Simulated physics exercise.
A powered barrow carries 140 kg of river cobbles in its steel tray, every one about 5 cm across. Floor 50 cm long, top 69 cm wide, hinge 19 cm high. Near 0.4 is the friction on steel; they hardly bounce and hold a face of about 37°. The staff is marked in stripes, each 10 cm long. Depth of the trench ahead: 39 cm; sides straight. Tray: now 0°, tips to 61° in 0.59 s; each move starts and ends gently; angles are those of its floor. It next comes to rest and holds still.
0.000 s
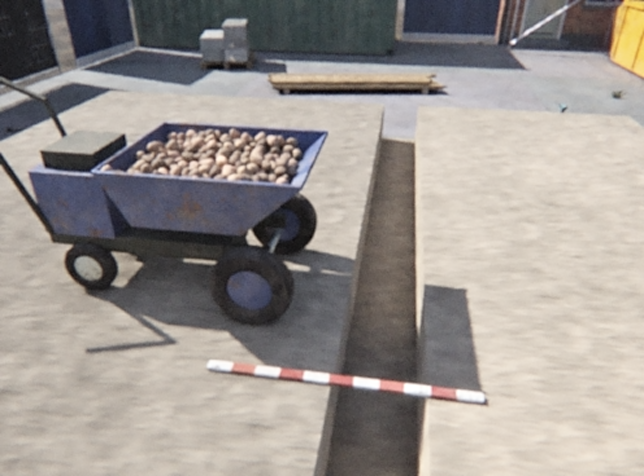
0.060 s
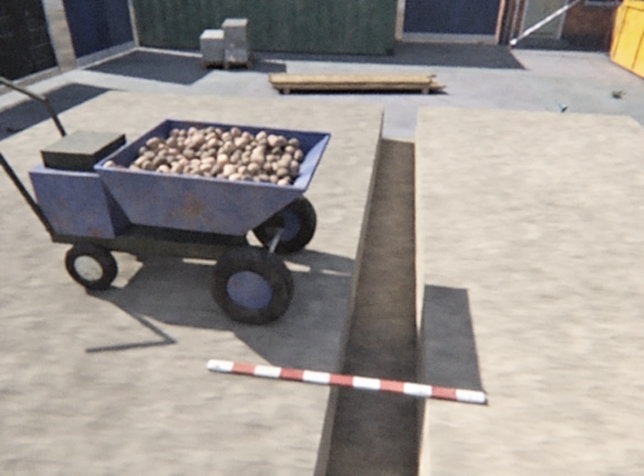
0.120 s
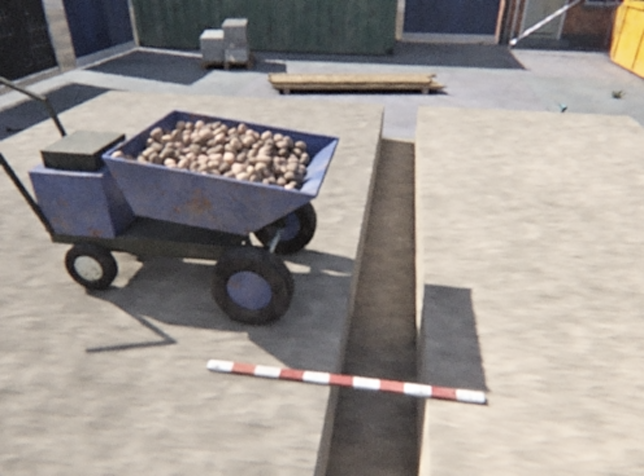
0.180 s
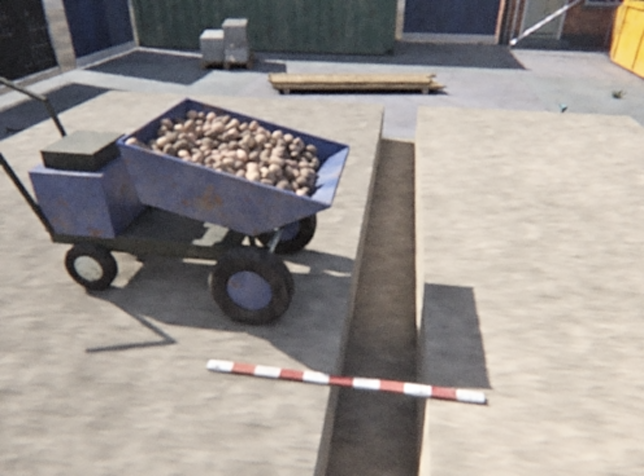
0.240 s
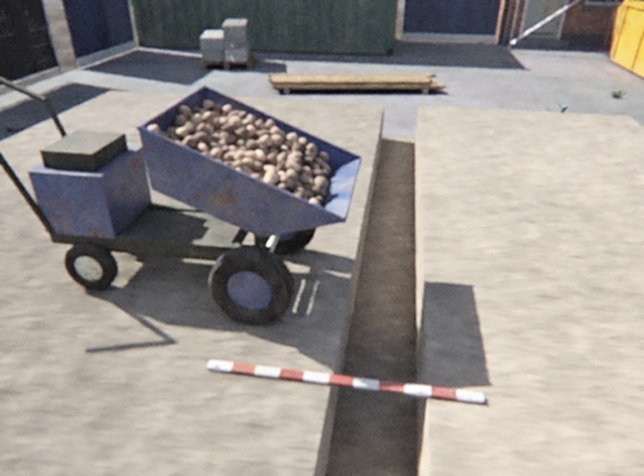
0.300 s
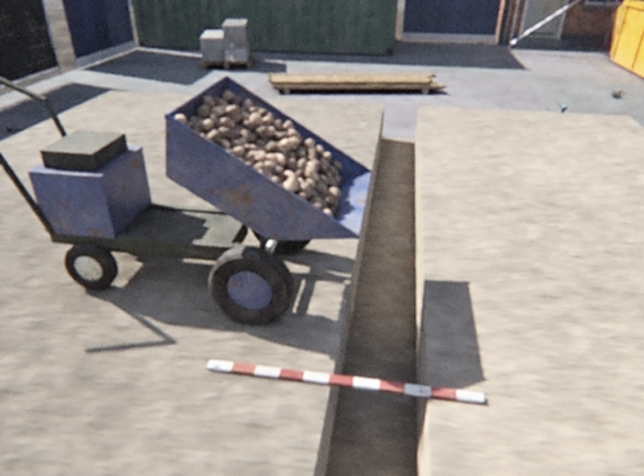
A blue tray heaped with brown and grey cobbles tilts steadily on a small four-wheeled barrow, its rear rising and its front lip dipping toward the right as the stones ride up with it. The barrow stands still at left beside a narrow trench in pale ground, a red-and-white striped pole lying across the gap. The fixed, raised view shows a sunlit yard, with planks, grey blocks and a green wall behind.
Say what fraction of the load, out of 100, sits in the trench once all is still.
About 49 out of 100.
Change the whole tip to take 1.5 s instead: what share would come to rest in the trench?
Around 70 per cent would end in the trench.
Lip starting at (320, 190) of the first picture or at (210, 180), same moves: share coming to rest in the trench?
From the first place around 35 per cent, from the other around 85.
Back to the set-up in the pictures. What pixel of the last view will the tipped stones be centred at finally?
Roughly at pixel (432, 296).
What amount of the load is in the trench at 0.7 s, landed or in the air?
I'd put it near 15 per cent.
After 0.4 s the floor is at 51°; 100 % in the tray; the foremost stones are at (360, 232).
After 0.7 s the floor is at 61°; 83 % in the tray, 14 % in the trench, 2 % past the trench; the foremost stones are at (439, 298).
After 1.0 s the floor is at 61°; 27 % in the tray, 24 % in the trench, 49 % past the trench; the foremost stones are at (577, 304).
After 3.0 s the floor is at 61°; 0 % in the tray, 49 % in the trench, 51 % past the trench; the foremost stones are past the picture's edge.
